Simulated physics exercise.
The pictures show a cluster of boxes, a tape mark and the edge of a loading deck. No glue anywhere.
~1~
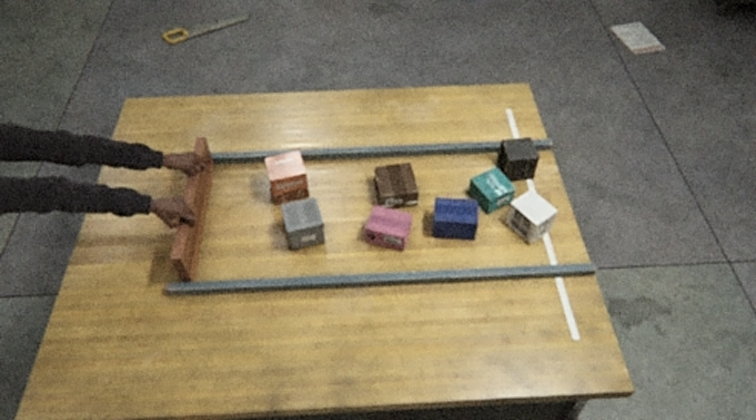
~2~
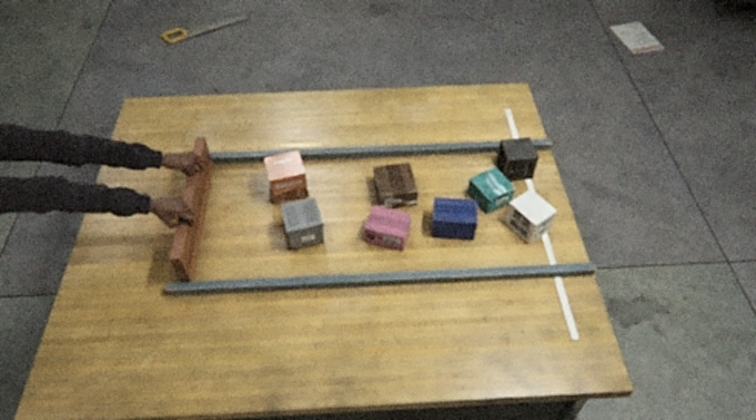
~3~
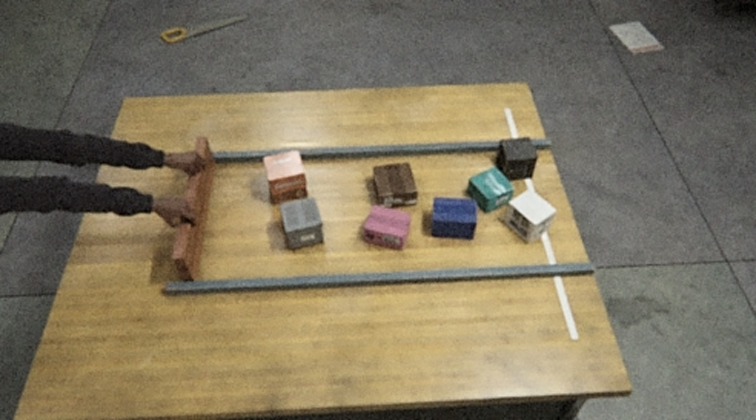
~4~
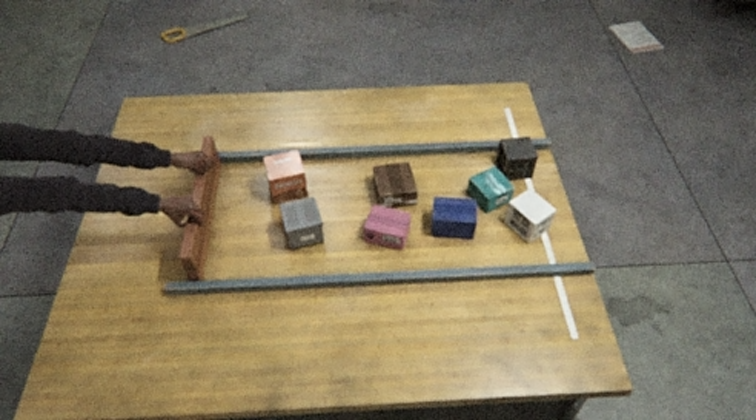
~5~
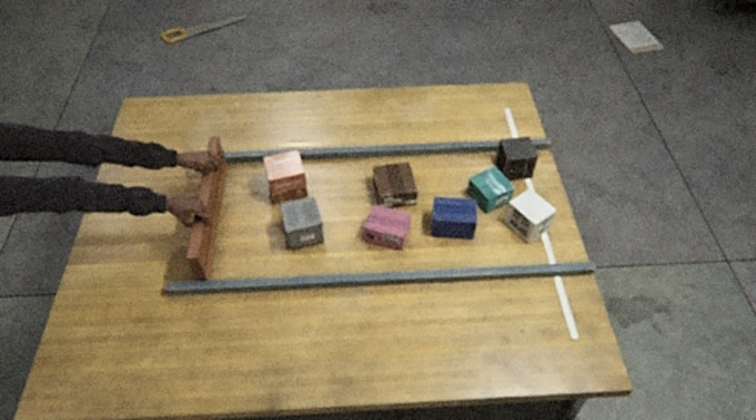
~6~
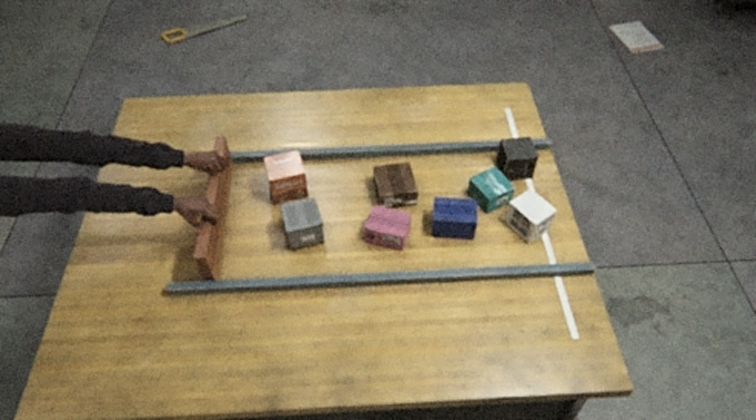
A reddish-brown plank, held by two hands, slid slowly a short way right between two rails on a wooden table, while the boxes ahead, some near a white tape line, stayed still.
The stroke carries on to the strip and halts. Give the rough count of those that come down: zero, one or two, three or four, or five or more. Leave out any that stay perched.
Outcome: The number that fall off is five or more.
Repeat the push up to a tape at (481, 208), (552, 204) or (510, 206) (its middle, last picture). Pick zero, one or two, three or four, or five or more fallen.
In that order: One to two; five or more; three to four.
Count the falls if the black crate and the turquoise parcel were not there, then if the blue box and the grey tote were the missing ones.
It would be 4 and 4.
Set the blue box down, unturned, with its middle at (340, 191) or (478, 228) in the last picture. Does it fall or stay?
In that order, it falls; goes over.
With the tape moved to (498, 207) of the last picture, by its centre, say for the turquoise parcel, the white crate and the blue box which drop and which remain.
The turquoise parcel goes over, the white crate drops off, the blue box falls.
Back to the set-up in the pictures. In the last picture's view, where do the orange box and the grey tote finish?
The orange box at (549, 169), the grey tote at (562, 214).
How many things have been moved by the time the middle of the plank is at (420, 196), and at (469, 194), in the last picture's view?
First 7, then 8.
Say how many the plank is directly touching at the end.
The number is 2.
A little later, none off yet; black crate at rest near (517, 159); white crate at rest near (530, 216); turquoise parcel at rest near (491, 190).
Next, none off yet; black crate at rest near (517, 159); white crate shifted a little near (542, 217); turquoise parcel shifted a little near (504, 186).
Later still, one off so far; black crate shifted about its own width near (543, 154); white crate fallen near (586, 277); turquoise parcel shifted well along near (566, 186).
When it is over, the number that fall off is five or more; down, pink parcel, brown parcel, blue box, turquoise parcel, white crate and black crate.
